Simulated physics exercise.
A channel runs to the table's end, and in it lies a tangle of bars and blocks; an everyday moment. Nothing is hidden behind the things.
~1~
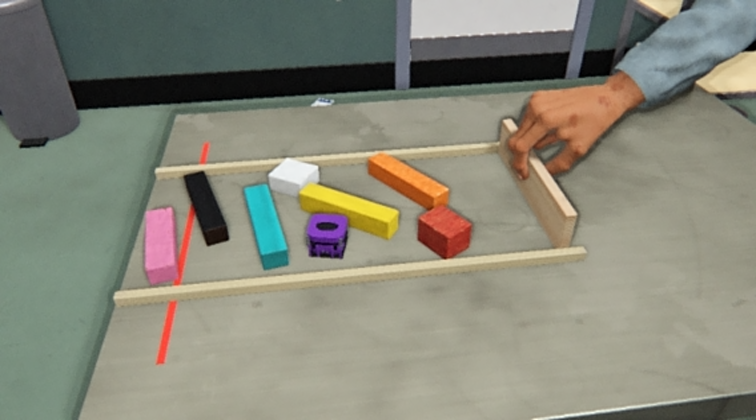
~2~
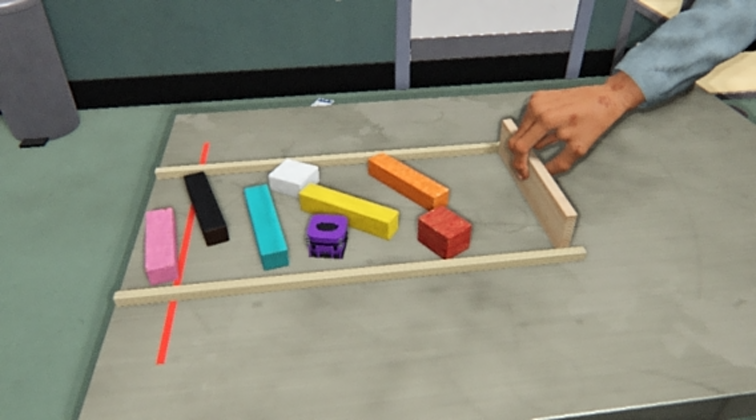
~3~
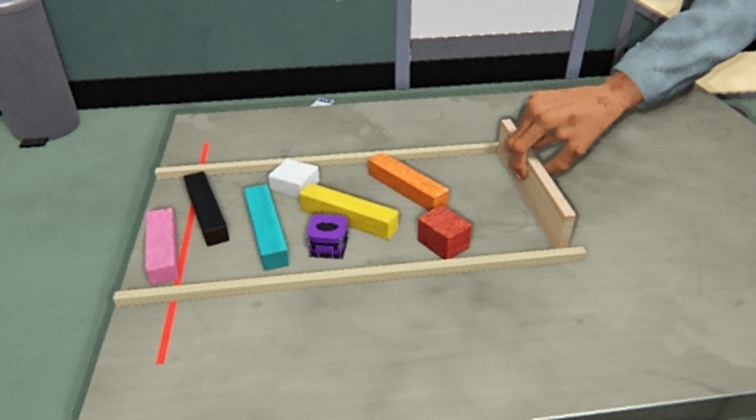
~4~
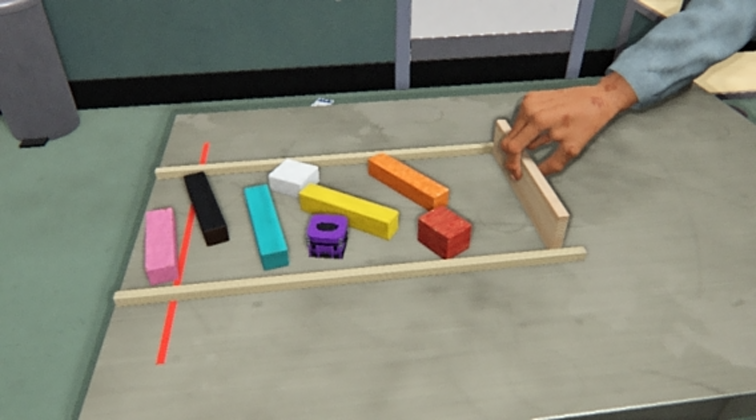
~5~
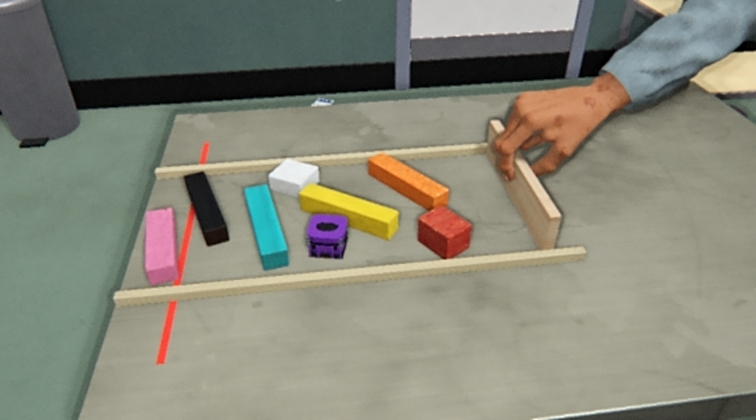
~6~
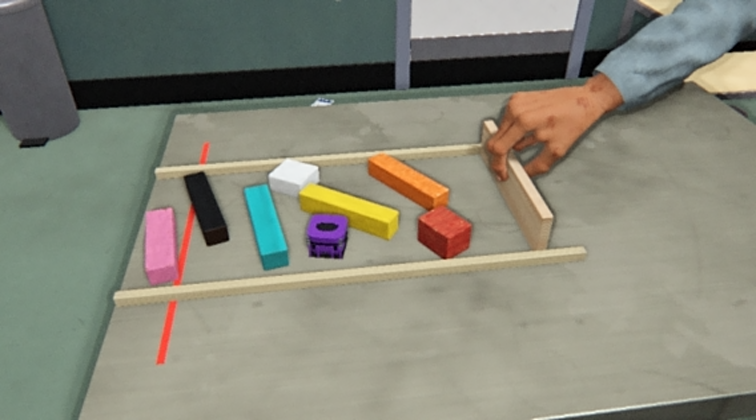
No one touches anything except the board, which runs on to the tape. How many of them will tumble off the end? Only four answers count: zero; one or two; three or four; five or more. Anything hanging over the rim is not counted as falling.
My answer: Three or four.
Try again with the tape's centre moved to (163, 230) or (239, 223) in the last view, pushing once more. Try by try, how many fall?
First try 6, second try 1.
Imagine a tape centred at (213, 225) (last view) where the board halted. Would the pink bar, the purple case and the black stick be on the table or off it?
The outcome is that the pink bar goes down, the purple case does not come off and the black stick goes down.
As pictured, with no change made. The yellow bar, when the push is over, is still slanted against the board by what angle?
The angle comes out near 5 degrees.
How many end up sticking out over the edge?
Overhang count: 1.
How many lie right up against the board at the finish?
Result: 2 in all.
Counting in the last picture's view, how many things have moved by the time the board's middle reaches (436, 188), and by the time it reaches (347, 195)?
2 and 6.
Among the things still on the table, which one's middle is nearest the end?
The one out in front is the white block.
A little later, none off yet; pink bar at rest near (162, 244); black stick at rest near (205, 207); turquoise stick at rest near (264, 225).
When it is over, the number that fall off is three or four; down, purple case, turquoise stick, black stick and pink bar.
